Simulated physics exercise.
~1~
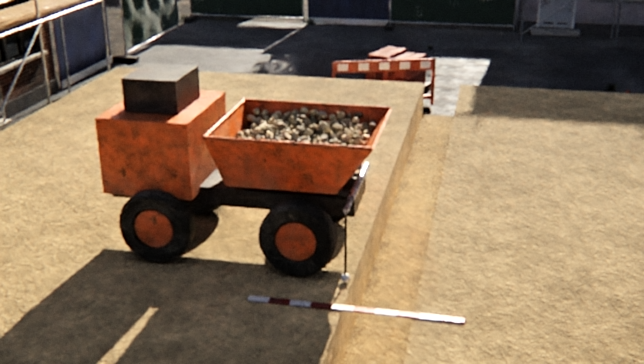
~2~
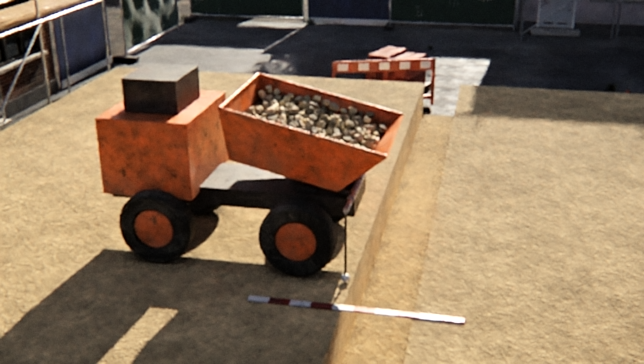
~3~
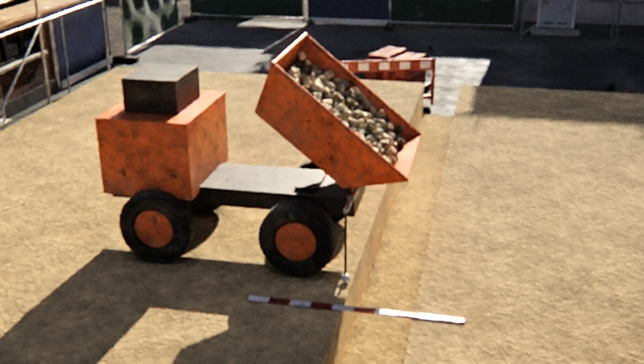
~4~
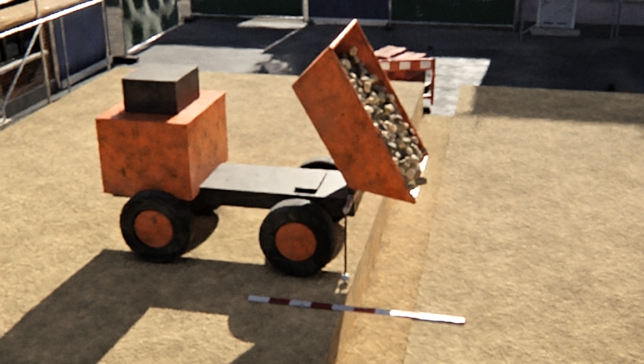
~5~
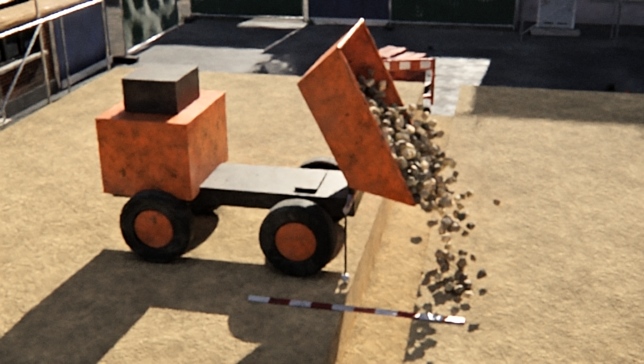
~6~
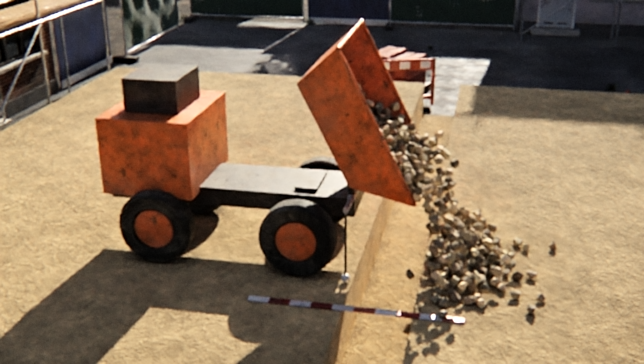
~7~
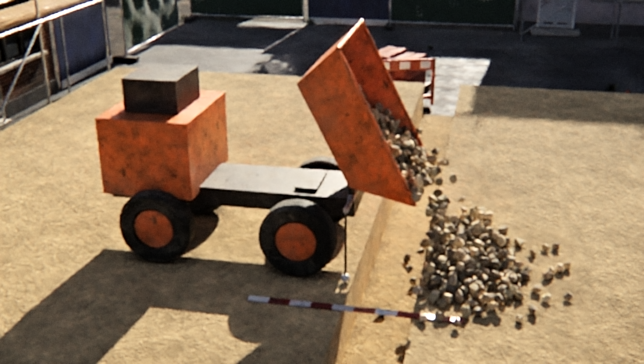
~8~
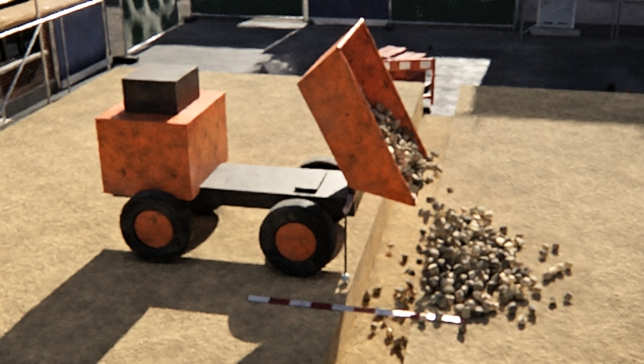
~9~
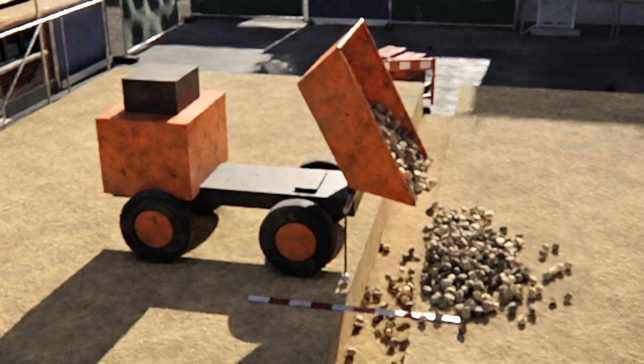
An orange dumper's skip, loaded with stones, tips steeply to the right beside a trench, and the stones slide out over its lip. Most of those that fall form a heap on the ground beyond, a few scatter near the striped staff, and others remain in the raised skip.
